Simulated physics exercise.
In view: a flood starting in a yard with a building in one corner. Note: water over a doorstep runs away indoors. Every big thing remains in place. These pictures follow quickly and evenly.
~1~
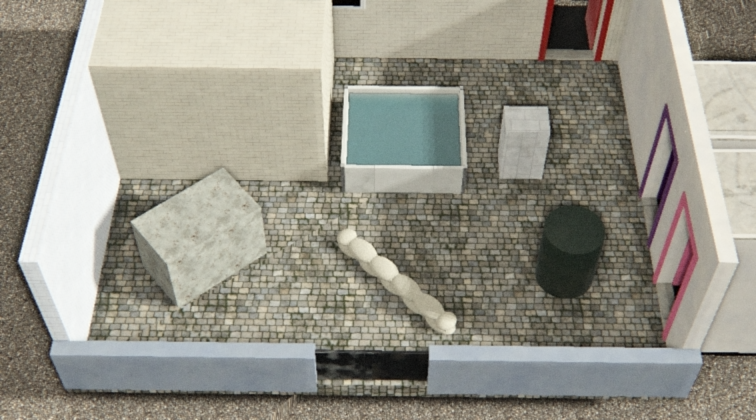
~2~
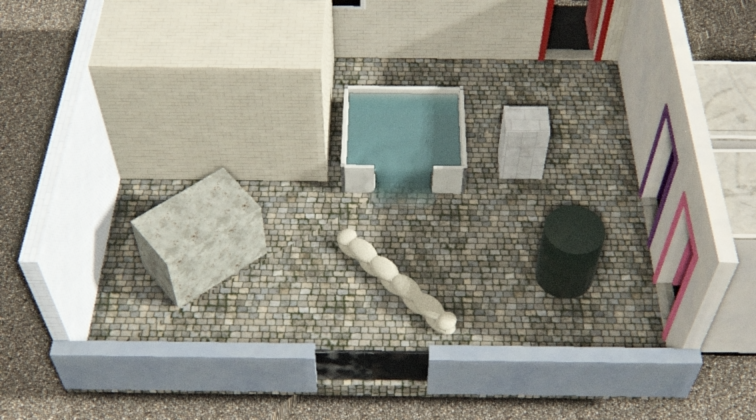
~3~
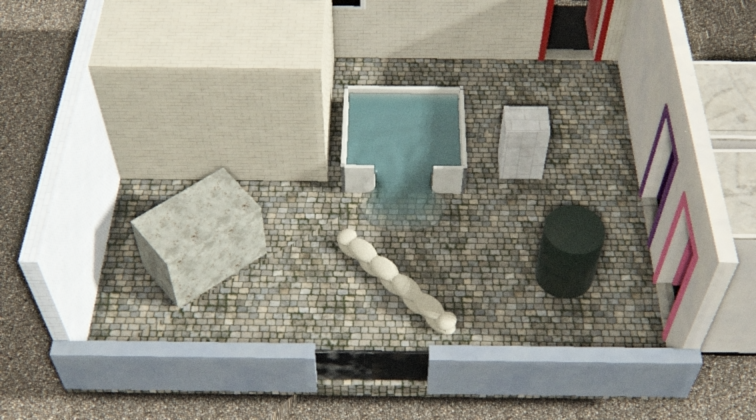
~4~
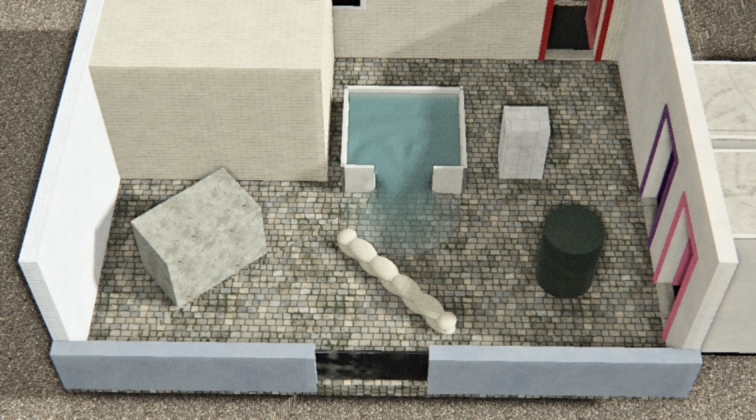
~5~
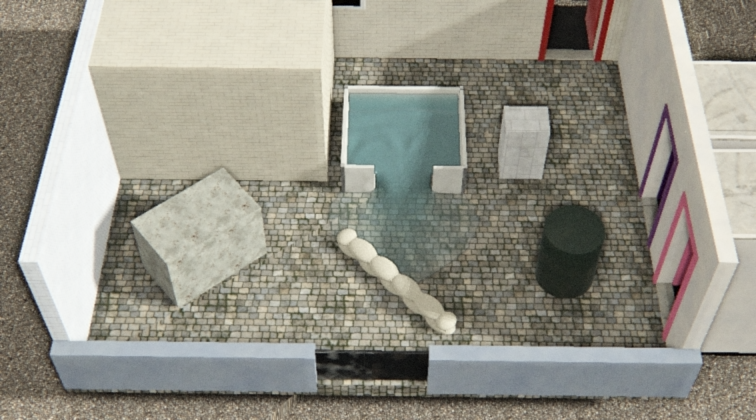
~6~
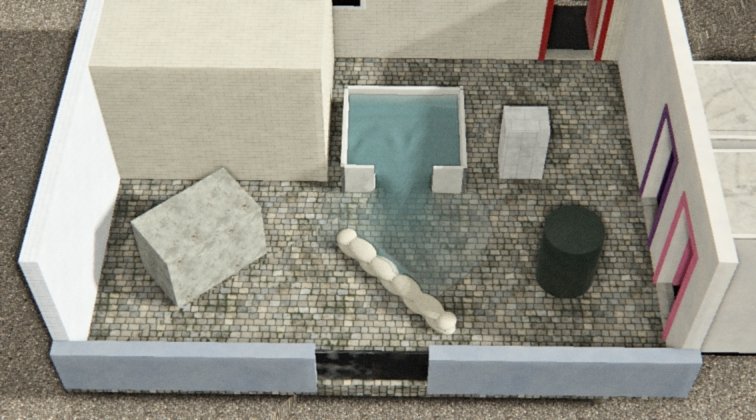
We see a walled, paved yard with a large block-shaped building in one corner and a tank of still water; a gap opens in the tank's near wall, and water pours out, spreading across the paving beside a diagonal row of pale sacks.
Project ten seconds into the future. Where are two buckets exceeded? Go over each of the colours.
The purple door will receive two buckets or fewer, the red door will receive over two buckets, the pink door will receive over two buckets.
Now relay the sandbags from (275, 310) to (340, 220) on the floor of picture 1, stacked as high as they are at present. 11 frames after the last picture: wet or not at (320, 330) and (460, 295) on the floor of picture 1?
Swamped, swamped.
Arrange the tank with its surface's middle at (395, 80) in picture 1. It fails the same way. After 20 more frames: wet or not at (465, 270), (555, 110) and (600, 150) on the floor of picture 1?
First spot gets drenched, second spot stays unwetted, third spot stays unwetted.
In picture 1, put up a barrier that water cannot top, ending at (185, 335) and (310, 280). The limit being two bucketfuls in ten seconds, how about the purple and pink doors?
One by one: The purple one lets less in, the pink one goes over.
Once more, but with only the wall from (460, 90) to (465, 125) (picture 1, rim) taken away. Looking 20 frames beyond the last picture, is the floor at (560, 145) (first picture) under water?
At the point asked about: Soaked.
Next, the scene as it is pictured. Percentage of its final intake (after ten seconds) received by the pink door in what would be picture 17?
About 0 per cent.
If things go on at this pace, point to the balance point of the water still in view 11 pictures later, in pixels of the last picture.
About (421, 202).
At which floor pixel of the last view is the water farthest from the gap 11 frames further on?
The farthest wet spot is near (663, 374).
A moment on, water covers 15 % of the floor; the purple door not reached, the red door not reached, the pink door not reached.
Next, water covers 25 % of the floor; the purple door not reached, the red door not reached, the pink door not reached.
Then, water covers 30 % of the floor; the purple door wet at the sill, nothing in, the red door not reached, the pink door under two buckets in.
Later, water covers 60 % of the floor; the purple door wet at the sill, nothing in, the red door not reached, the pink door far over two buckets in.
In the end, water covers 90 % of the floor; the purple door wet at the sill, nothing in, the red door over two buckets in, the pink door far over two buckets in.
